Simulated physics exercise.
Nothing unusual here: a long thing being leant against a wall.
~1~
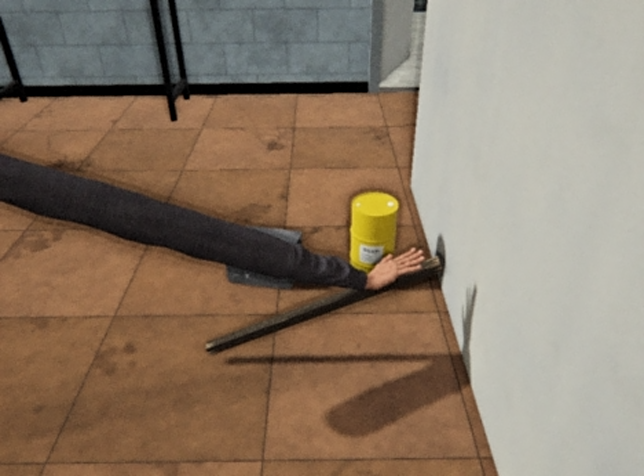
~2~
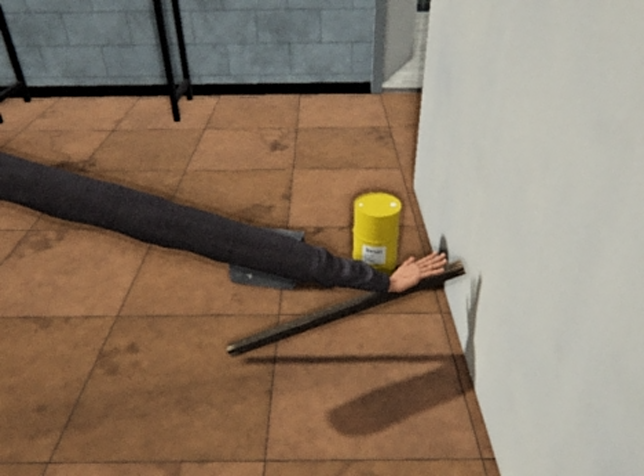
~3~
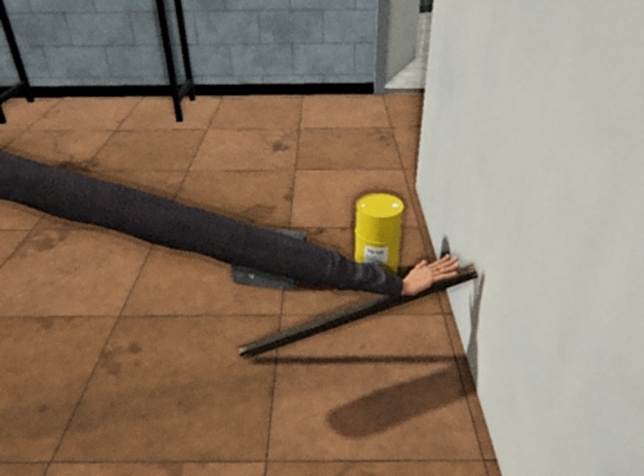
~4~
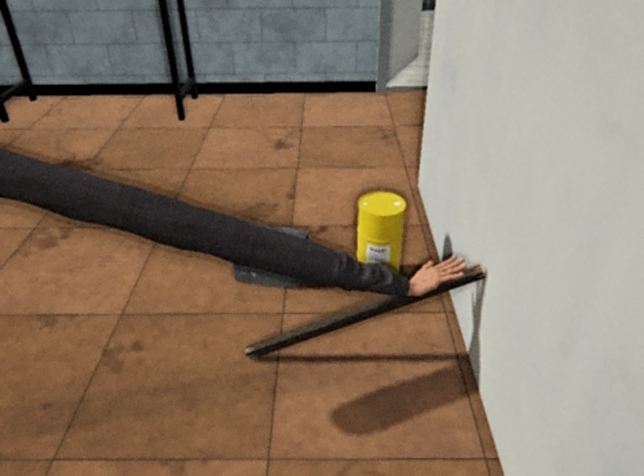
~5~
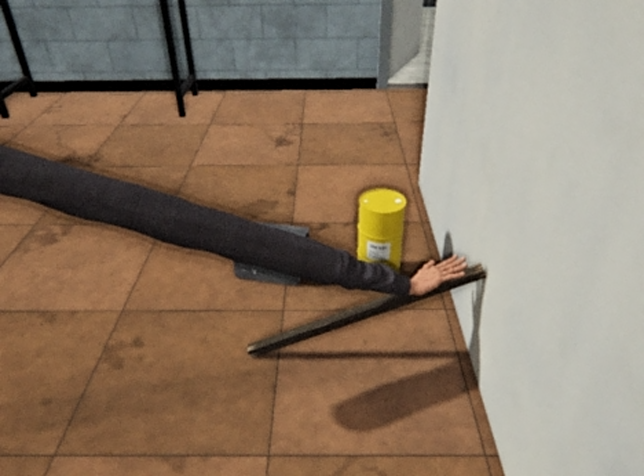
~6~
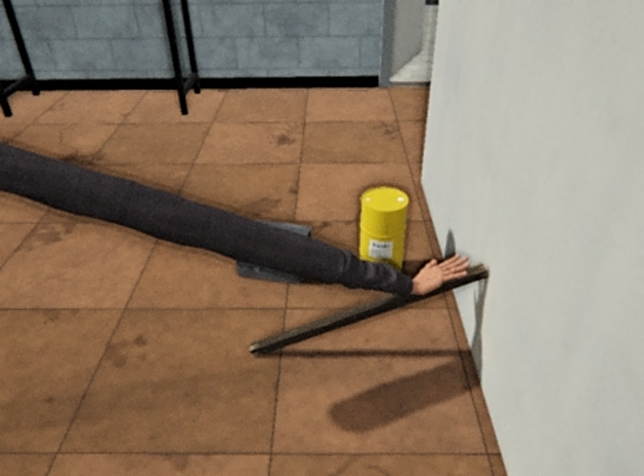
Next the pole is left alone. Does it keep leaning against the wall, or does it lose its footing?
It loses its footing.
Then, 0.30 s on from there, black pole leaning 9° more than when let go near (356, 325).
Then, 0.40 s on from there, black pole leaning 22° more than when let go near (349, 346).
Then, 0.60 s on from there, black pole leaning 25° more than when let go near (348, 350).
In the end, moved from the start, black pole; the other 2 unmoved. At the end, from the last picture's camera, black pole near (348, 350). The pole gives way.
